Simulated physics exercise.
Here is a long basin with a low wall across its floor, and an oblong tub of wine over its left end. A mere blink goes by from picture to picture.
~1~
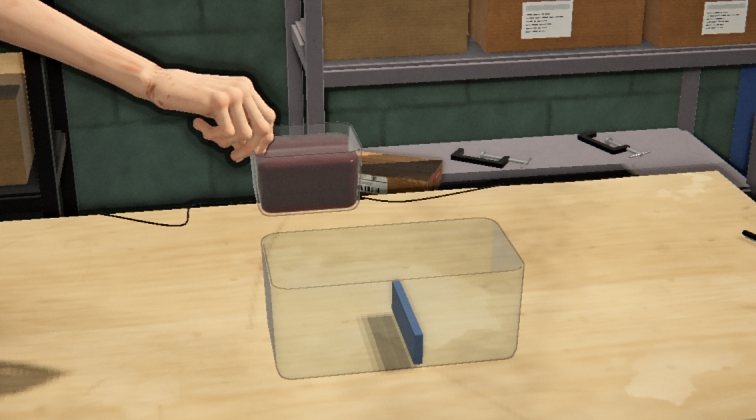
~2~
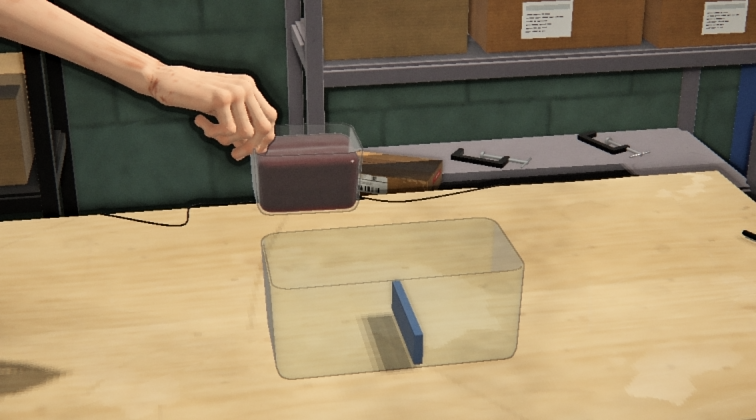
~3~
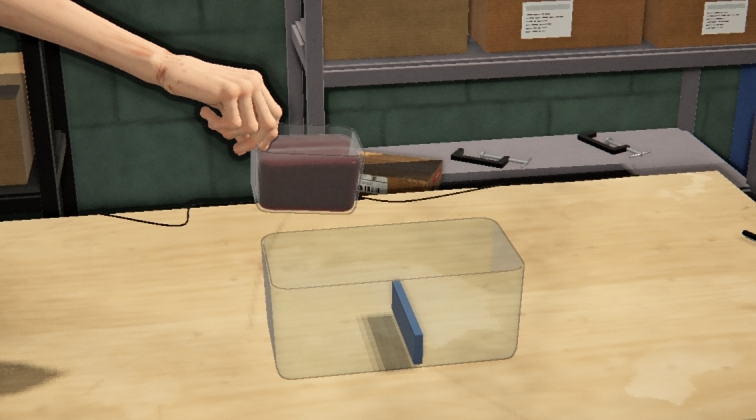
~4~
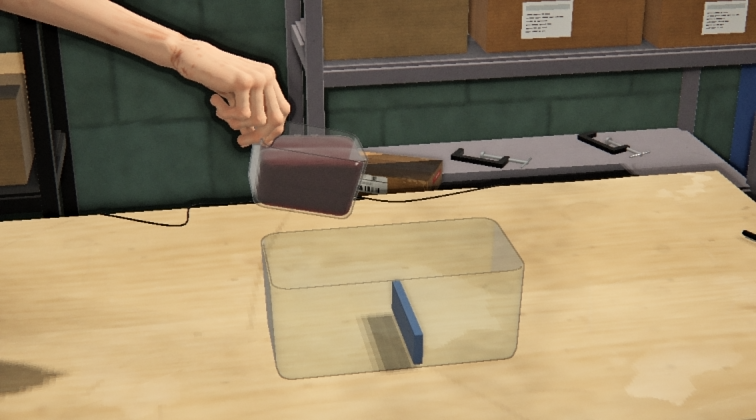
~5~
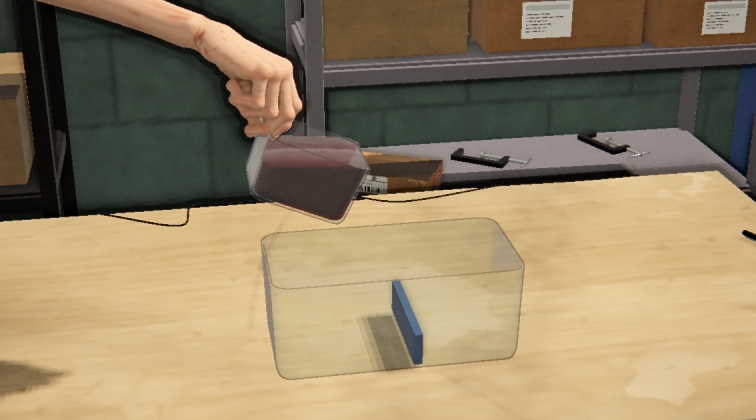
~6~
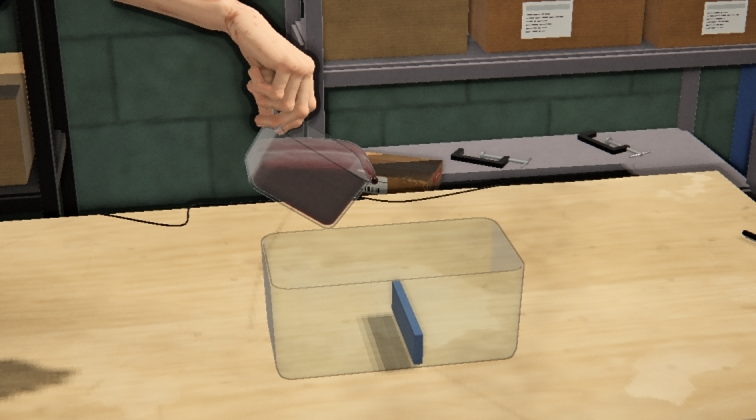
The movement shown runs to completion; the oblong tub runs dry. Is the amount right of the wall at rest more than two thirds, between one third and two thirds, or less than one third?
It is between one third and two thirds.
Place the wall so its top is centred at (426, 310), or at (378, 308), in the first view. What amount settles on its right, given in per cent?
I'd expect near 15 percent the first time and near 75 percent the next.
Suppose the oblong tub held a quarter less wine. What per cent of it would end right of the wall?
It comes to around 25 percent.
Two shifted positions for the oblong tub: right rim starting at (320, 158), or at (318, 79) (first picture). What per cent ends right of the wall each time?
The first start gives some 15 %, the second some 15 %.
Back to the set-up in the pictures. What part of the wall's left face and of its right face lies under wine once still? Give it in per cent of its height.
Once it settles, the left reaches around 40 and the right around 40.
A moment on, the oblong tub is tipped right over and 20 per cent is still to pour, 15 is left of the wall and 32 right of it.
Next, the oblong tub is tipped right over and 2 per cent is still to pour, 48 is left of the wall and 46 right of it.
Then the oblong tub is tipped right over and 0 per cent is still to pour, 53 is left of the wall and 45 right of it.
Later the oblong tub is tipped right over and 0 per cent is still to pour, 53 is left of the wall and 45 right of it.
In the end 53 per cent lies left of the wall, 46 right of it and 1 outside.
